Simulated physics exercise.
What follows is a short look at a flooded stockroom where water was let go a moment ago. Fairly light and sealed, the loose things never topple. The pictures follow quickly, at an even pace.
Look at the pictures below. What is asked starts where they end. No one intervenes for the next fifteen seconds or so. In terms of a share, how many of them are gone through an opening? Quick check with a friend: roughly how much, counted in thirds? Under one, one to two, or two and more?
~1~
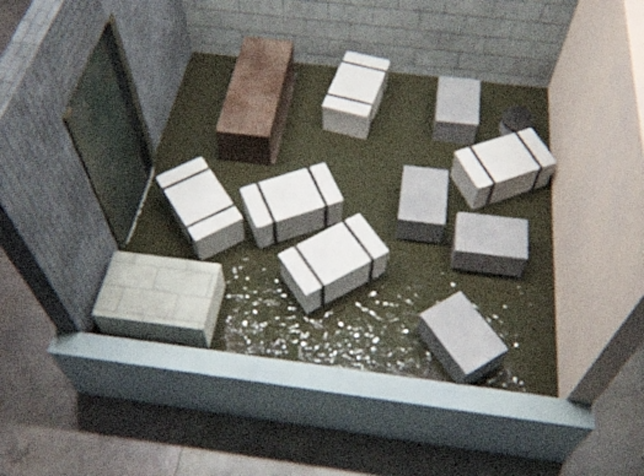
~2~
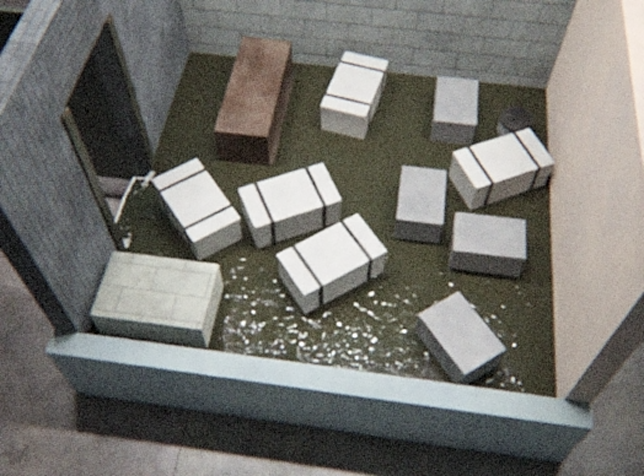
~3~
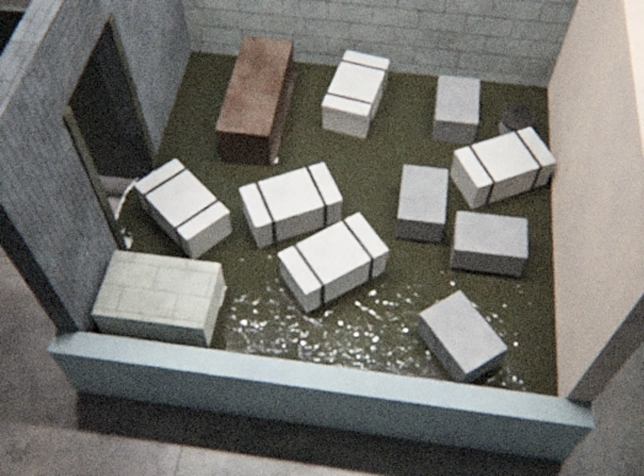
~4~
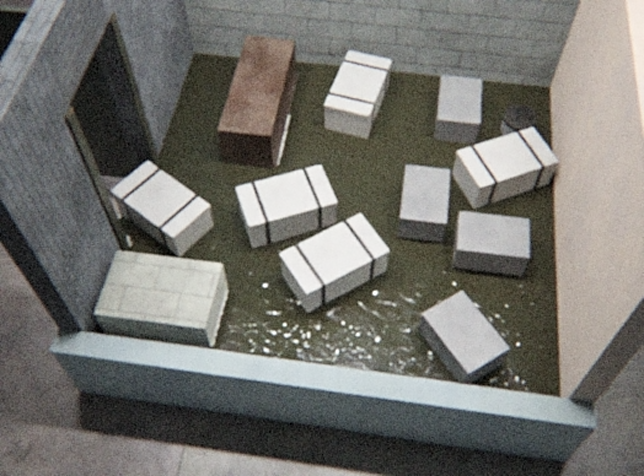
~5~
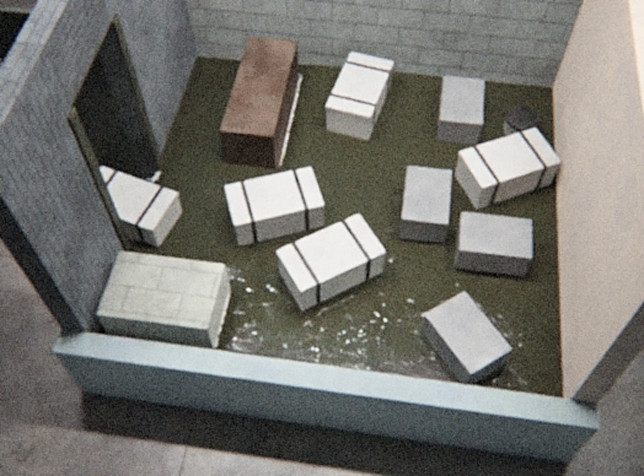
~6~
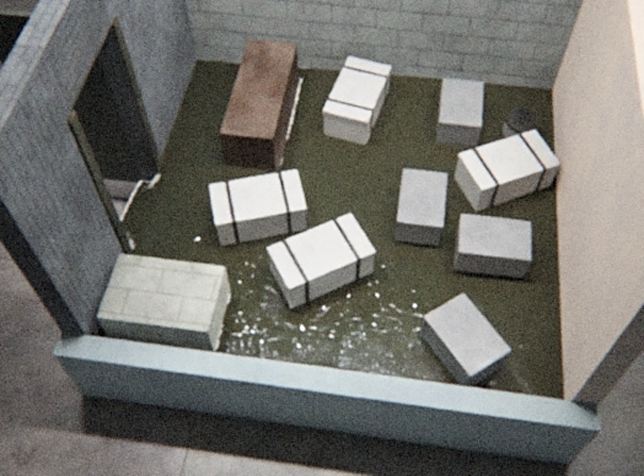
The outcome is mid-range, one to two thirds.
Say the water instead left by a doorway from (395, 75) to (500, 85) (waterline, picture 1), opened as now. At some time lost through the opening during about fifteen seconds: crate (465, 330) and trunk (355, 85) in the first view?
Taking them in order, retained and escaped.
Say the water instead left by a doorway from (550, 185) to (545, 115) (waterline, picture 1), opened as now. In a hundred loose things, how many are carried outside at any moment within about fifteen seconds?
I'd reckon around 70 percent.
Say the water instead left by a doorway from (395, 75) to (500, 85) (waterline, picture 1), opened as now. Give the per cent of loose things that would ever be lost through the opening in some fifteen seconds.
Close to 80 percent.
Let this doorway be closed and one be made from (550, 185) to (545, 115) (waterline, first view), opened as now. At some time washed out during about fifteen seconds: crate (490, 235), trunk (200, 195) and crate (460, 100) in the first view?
Taking them in turn, the first is flushed away, the second is held back and the third is flushed away.
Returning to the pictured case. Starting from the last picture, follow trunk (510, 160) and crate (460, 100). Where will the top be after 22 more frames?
Approximately (460, 173), then (405, 113).
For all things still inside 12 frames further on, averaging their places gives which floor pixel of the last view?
Roughly at (384, 212).
A moment on, 1 of 10 are out; 9 afloat.
Next, 2 of 10 are out; 8 afloat.
Later, 3 of 10 are out; 7 afloat.
In the end, 4 of 10 are out; 6 afloat.
